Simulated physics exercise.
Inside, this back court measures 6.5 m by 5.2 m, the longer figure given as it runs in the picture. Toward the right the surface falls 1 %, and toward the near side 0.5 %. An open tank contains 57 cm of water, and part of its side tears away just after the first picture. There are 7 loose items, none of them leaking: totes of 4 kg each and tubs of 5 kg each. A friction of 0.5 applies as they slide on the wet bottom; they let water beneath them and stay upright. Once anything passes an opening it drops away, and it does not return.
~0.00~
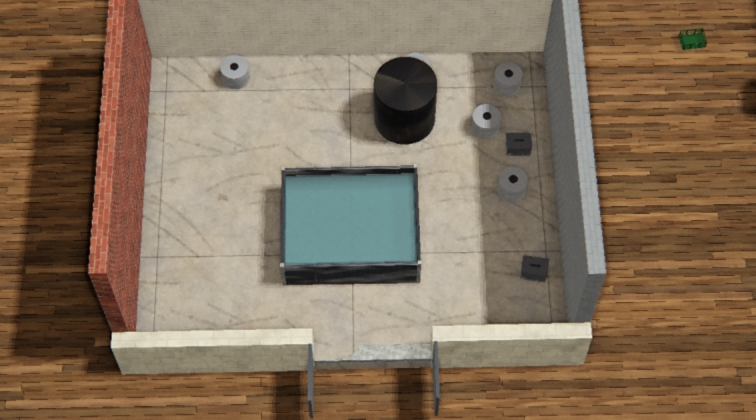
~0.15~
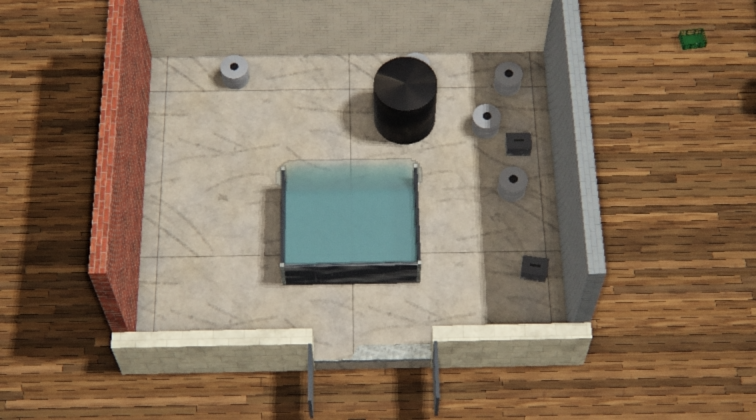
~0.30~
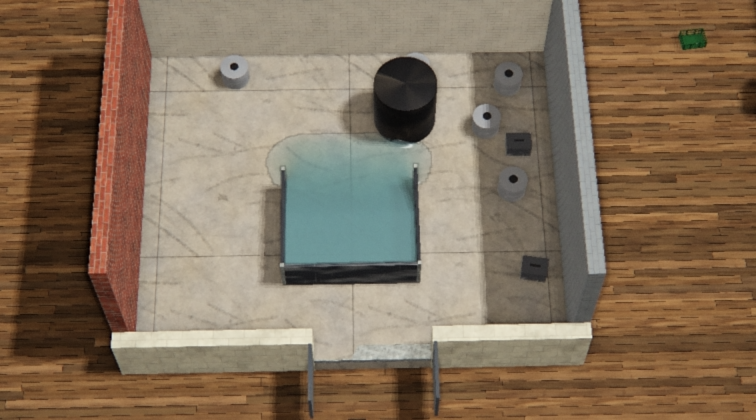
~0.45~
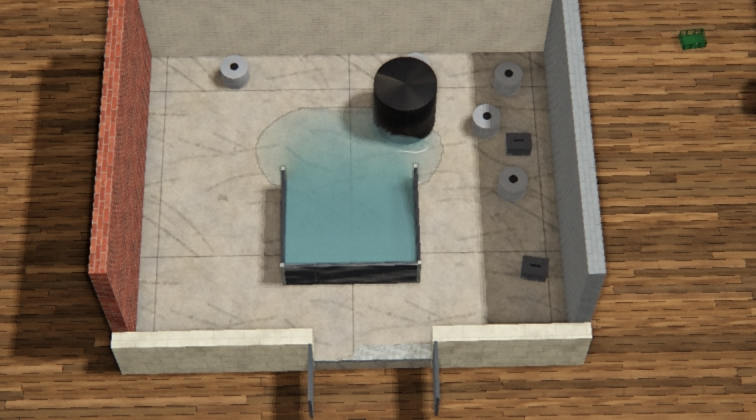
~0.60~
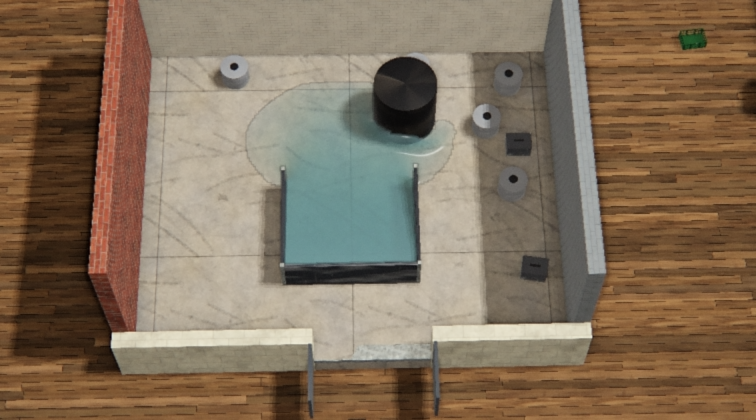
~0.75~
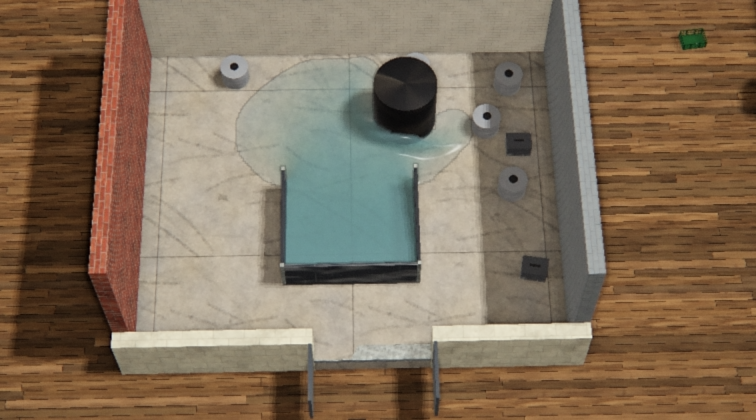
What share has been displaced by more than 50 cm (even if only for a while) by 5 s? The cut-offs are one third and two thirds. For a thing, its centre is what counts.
The share is at least two thirds.
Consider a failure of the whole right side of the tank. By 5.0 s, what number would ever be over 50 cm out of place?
Then it comes to 6.
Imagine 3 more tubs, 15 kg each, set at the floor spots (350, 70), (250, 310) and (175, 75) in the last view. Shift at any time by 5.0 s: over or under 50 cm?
In turn: Over, less, past it.
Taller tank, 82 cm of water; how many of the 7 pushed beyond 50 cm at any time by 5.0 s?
In that case 7 of them.
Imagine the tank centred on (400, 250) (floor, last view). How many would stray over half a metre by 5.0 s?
Result: 6.
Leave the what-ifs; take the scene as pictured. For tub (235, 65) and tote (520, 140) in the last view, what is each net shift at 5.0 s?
In turn: 300 cm, 140 cm.
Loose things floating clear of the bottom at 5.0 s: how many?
The count is 6.
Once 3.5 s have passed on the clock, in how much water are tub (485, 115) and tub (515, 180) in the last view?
About 19 and 5 cm.
After 1.1 s 0 of 7 are over 50 cm from their spots; 0 afloat.
After 2.2 s 2 of 7 are over 50 cm from their spots; 4 afloat.
After 3.5 s 4 of 7 are over 50 cm from their spots; 6 afloat.
After 5.0 s 6 of 7 are over 50 cm from their spots, and 7 have been at some point; 6 afloat.
